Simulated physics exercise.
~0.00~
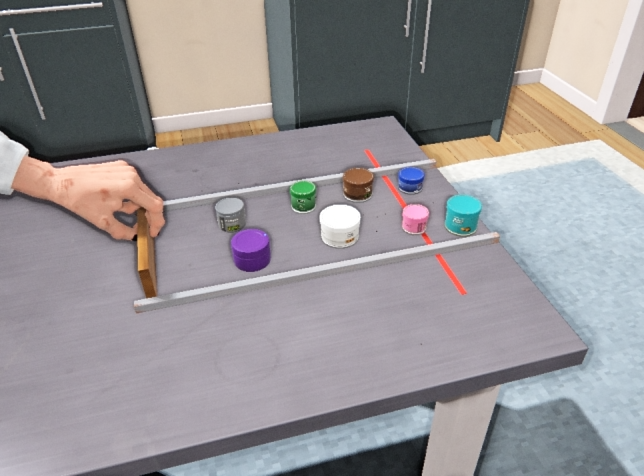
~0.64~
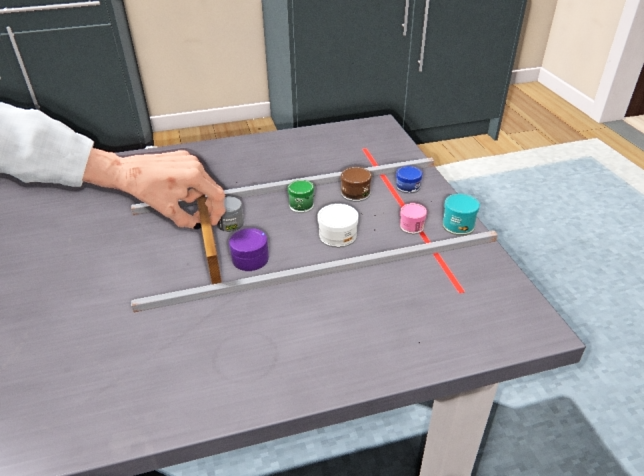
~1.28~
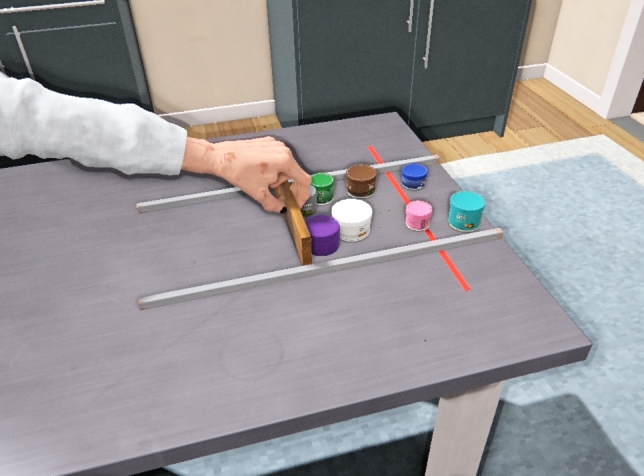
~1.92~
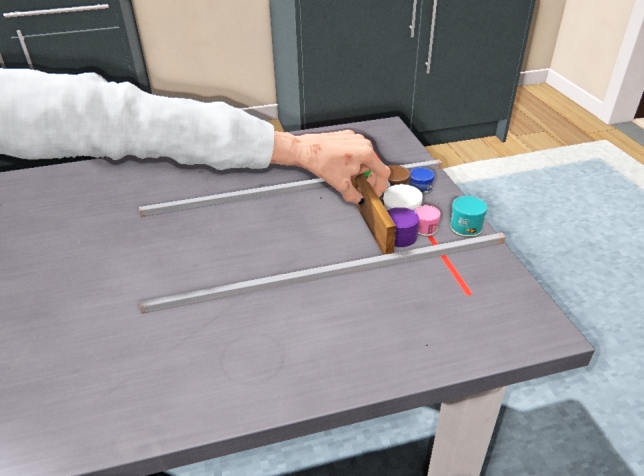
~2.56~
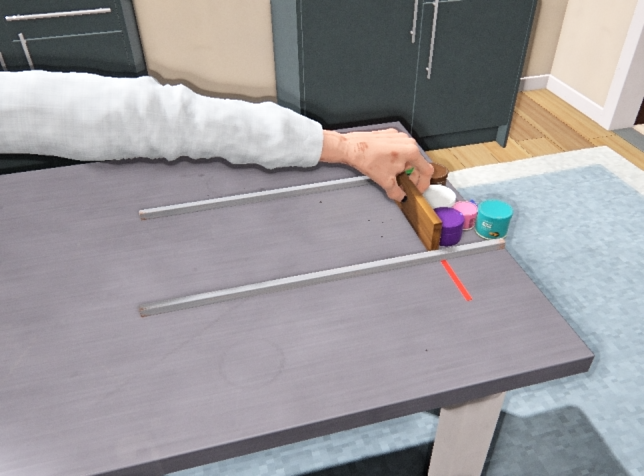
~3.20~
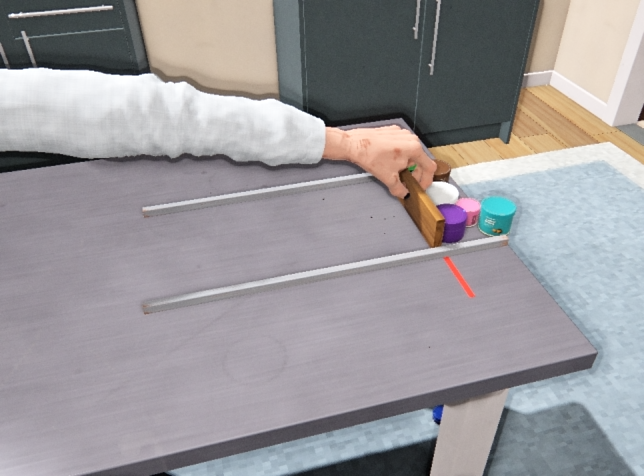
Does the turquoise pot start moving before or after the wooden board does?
The turquoise pot starts moving after the wooden board. The hand is already sliding the board to the right while the turquoise pot stays still, and the pot shifts only later in the push.
A hand pushes a wooden board, sweeping small pots rightward until a blue one falls.
